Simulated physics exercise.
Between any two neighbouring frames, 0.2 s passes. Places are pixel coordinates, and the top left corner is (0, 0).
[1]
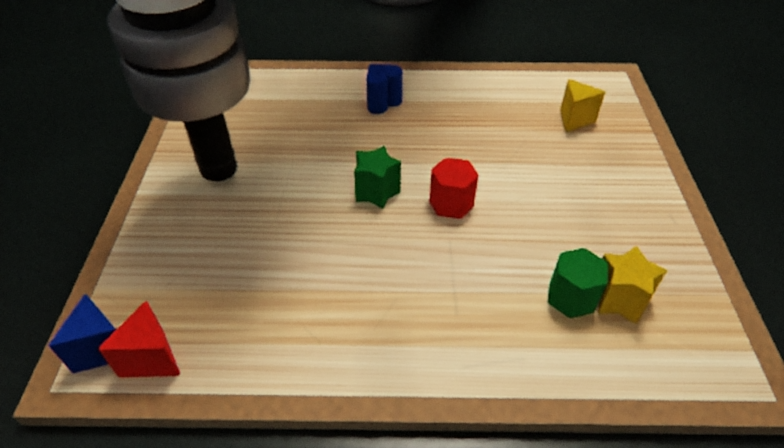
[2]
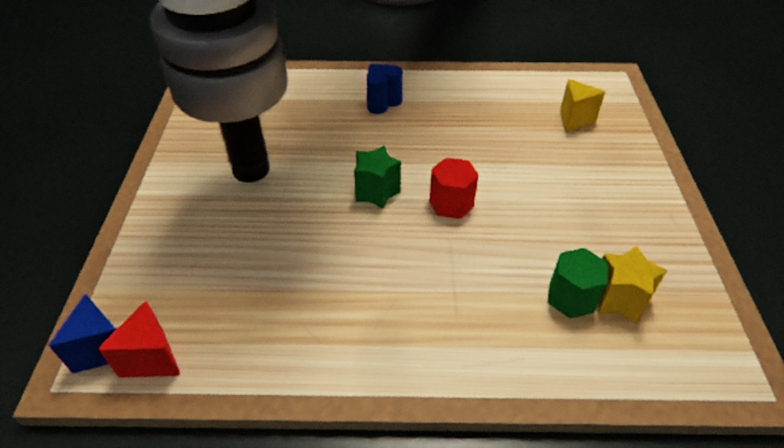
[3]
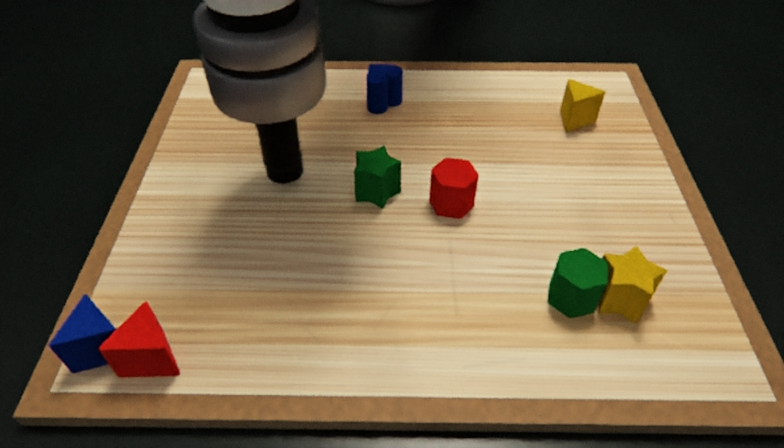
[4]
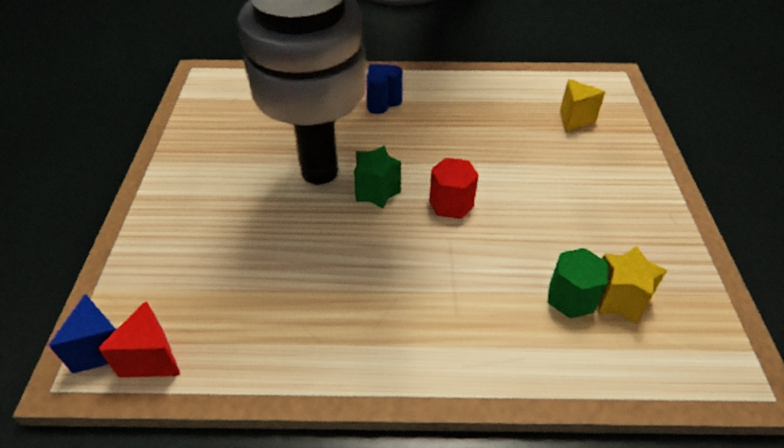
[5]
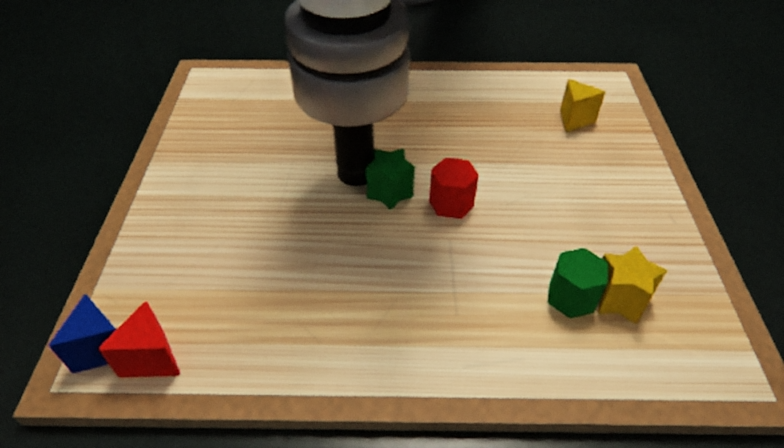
In the video, a dark cylindrical tool on a gray machine arm moves steadily right across a wooden board of colored blocks, then touches the green star block and pushes it slightly right toward the red six-sided block.
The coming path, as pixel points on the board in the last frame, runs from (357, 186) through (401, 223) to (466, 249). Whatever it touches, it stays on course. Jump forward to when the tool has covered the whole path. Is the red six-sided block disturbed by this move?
Gets moved.
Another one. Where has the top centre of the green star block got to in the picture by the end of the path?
It will end up at (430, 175).
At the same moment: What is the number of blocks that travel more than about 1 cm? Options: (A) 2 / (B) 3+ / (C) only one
(A)
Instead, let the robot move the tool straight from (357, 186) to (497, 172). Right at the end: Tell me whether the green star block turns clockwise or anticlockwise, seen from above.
Overhead view: Clockwise.
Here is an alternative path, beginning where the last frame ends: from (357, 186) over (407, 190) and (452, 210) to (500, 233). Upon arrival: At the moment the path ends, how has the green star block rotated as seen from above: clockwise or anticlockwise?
The block turns clockwise.
On the path given first. One third of the way, tool at (386, 199); green star block at (419, 168), turned 40° anticlockwise; red six-sided block at (461, 172).
Two thirds of the way, tool at (422, 223); green star block at (430, 175), turned 85° anticlockwise; red six-sided block at (474, 167).
At the end, tool at (468, 237); green star block at (430, 175), turned 85° anticlockwise; red six-sided block at (474, 167).
